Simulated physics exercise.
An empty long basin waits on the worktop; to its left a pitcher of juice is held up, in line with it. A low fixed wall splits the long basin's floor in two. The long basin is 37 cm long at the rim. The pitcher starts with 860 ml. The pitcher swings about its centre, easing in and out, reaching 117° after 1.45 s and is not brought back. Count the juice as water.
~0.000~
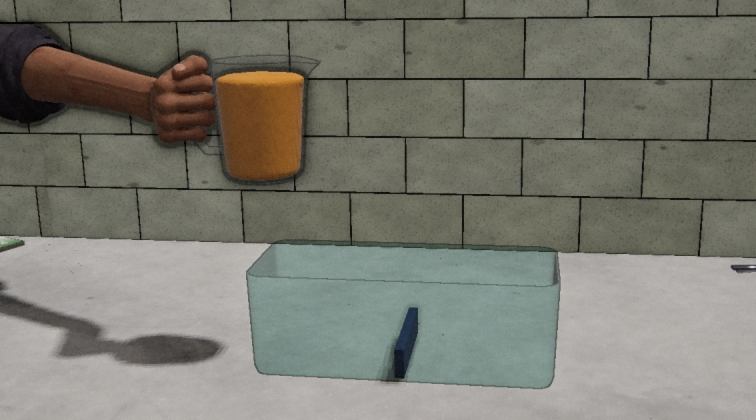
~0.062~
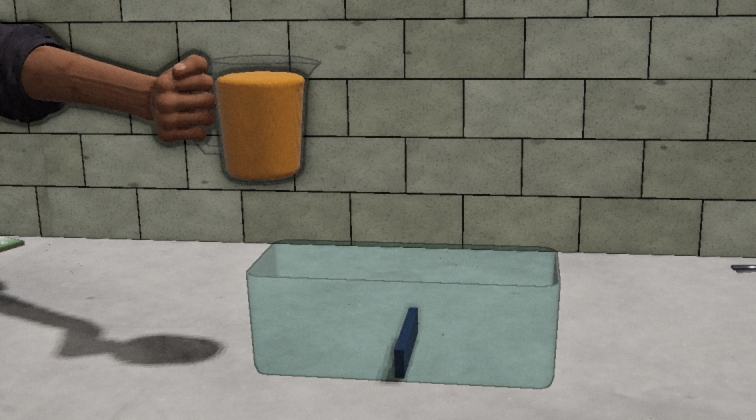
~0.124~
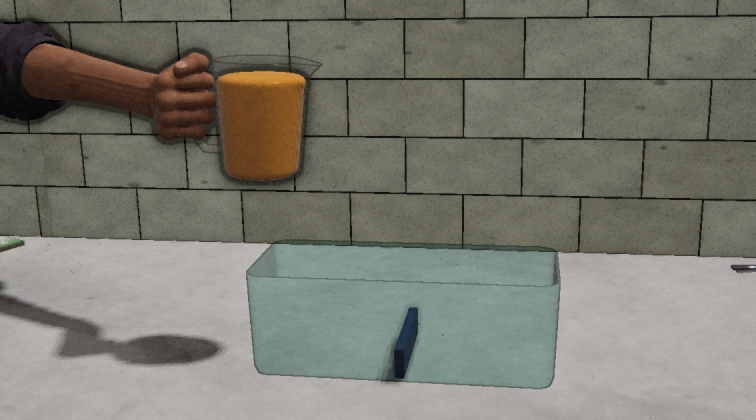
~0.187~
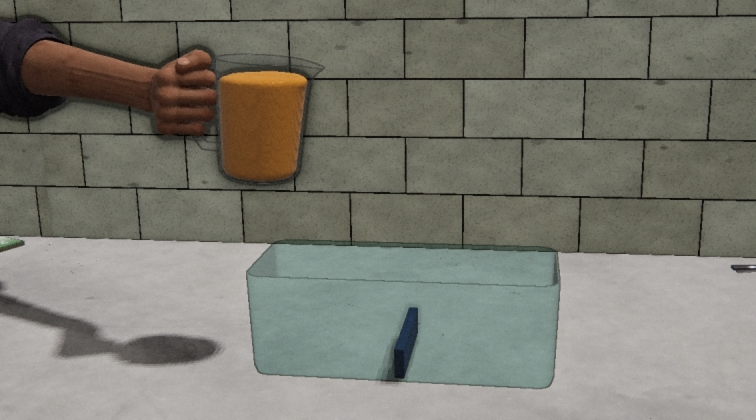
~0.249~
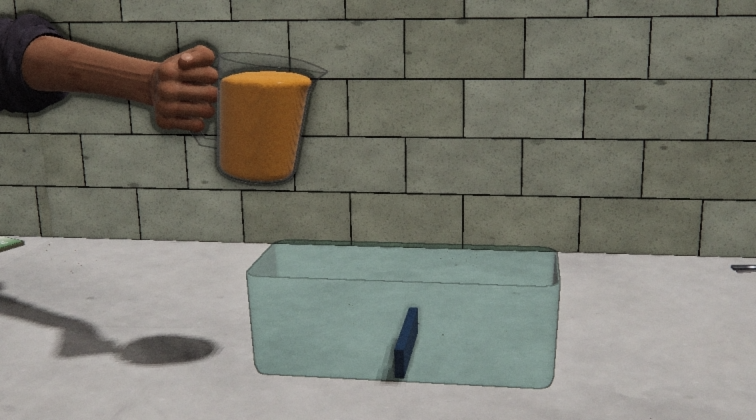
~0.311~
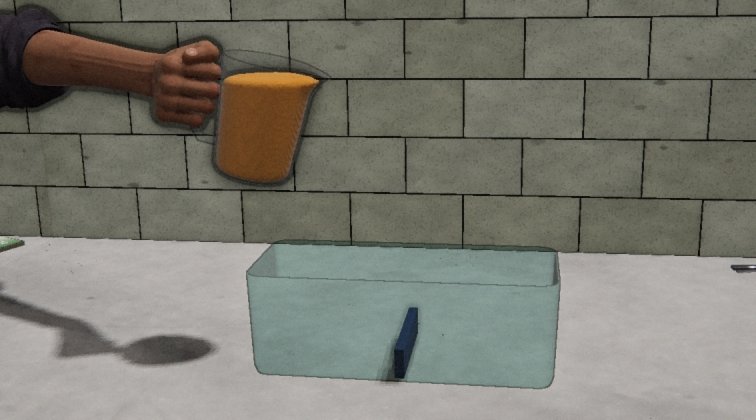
We see a hand holding a clear pitcher of orange juice up and to the left above an empty, clear long basin on a worktop; the pitcher slowly tilts slightly to the right, its juice shifting toward the right rim.
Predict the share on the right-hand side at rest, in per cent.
The far part has some 37 per cent.
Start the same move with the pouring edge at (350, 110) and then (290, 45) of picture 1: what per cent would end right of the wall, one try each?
First 65, then 10 per cent.
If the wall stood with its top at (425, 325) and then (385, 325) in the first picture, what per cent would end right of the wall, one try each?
First 10, then 65 per cent.
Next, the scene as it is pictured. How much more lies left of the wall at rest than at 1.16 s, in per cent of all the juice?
Some 30 per cent.
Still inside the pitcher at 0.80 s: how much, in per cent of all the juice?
Some 78 per cent.
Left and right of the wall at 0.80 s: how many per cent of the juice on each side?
Left about 2, right about 5.
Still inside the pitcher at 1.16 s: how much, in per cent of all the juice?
About 18 per cent.
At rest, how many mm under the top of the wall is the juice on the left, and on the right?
Some 18 mm on the left and 26 mm on the right.
By 0.80 s the tilt is 68° and 77 per cent is still to pour, 2 is left of the wall and 5 right of it.
By 1.16 s the tilt is 106° and 19 per cent is still to pour, 30 is left of the wall and 33 right of it.
By 1.54 s the tilt is 117° and 0 per cent is still to pour, 60 is left of the wall and 36 right of it.
By 1.95 s the tilt is 117° and 0 per cent is still to pour, 60 is left of the wall and 37 right of it.
At rest 60 per cent lies left of the wall, 37 right of it and 3 outside.
